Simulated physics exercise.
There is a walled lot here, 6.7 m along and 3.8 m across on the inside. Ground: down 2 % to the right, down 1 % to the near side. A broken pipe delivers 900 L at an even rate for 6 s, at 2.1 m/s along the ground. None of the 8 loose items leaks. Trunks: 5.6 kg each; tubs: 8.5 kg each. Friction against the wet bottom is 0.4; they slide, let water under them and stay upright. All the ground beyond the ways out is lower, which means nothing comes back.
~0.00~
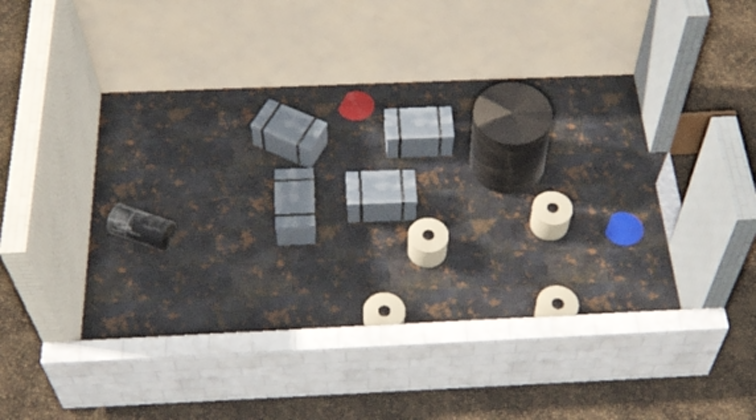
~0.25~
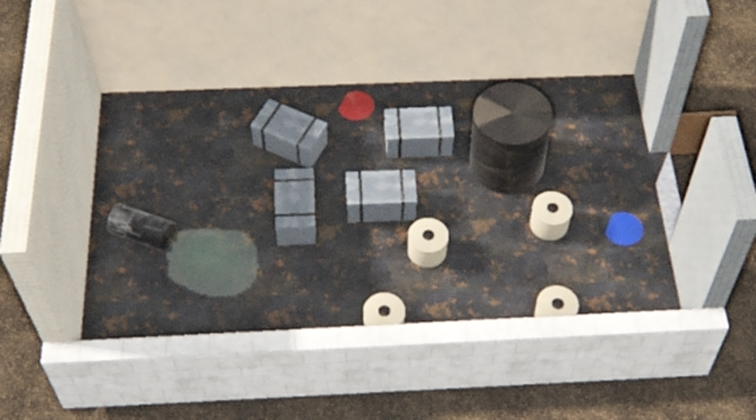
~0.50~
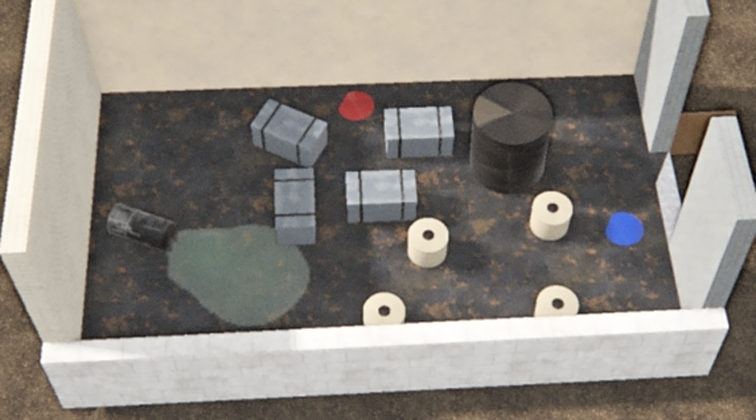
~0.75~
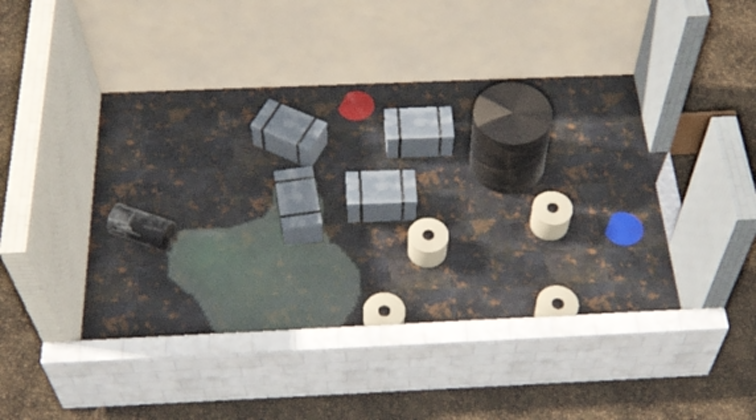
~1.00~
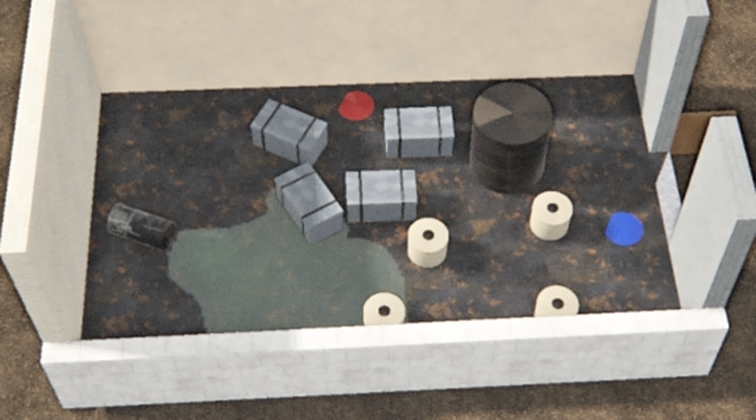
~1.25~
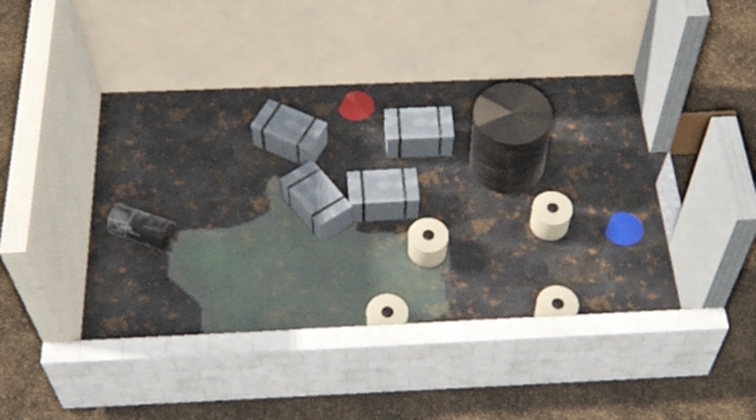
In a walled lot, water spreads from a broken pipe at the left across the dark ground toward the right, and a grey trunk in its path turns and slides right, up to another trunk.
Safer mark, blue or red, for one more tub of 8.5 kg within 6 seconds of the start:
Mark red.
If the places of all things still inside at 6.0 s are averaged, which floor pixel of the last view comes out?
Mean floor pixel: About (487, 179).
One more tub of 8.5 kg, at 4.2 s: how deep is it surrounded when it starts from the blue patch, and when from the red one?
Roughly 4 cm and 0 cm.
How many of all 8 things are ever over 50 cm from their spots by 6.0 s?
6 of them.
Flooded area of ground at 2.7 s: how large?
I'd put it close to 10.0 m2.
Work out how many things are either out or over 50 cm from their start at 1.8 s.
By that time the total stands at 0.
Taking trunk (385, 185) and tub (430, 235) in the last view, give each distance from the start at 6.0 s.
They sit 80 cm and 200 cm away, in the order given.
After 1.8 s on blue it would be 0 cm off in 0 cm of water; on red it would be 0 cm off in 0 cm of water.
After 2.7 s on blue it would be 0 cm off in 0 cm of water; on red it would be 0 cm off in 0 cm of water.
After 4.2 s on blue it would be 16 cm off in 4 cm of water; on red it would be 0 cm off in 0 cm of water.
After 6.0 s on blue it would be 107 cm off in 4 cm of water; on red it would be 0 cm off in 0 cm of water.
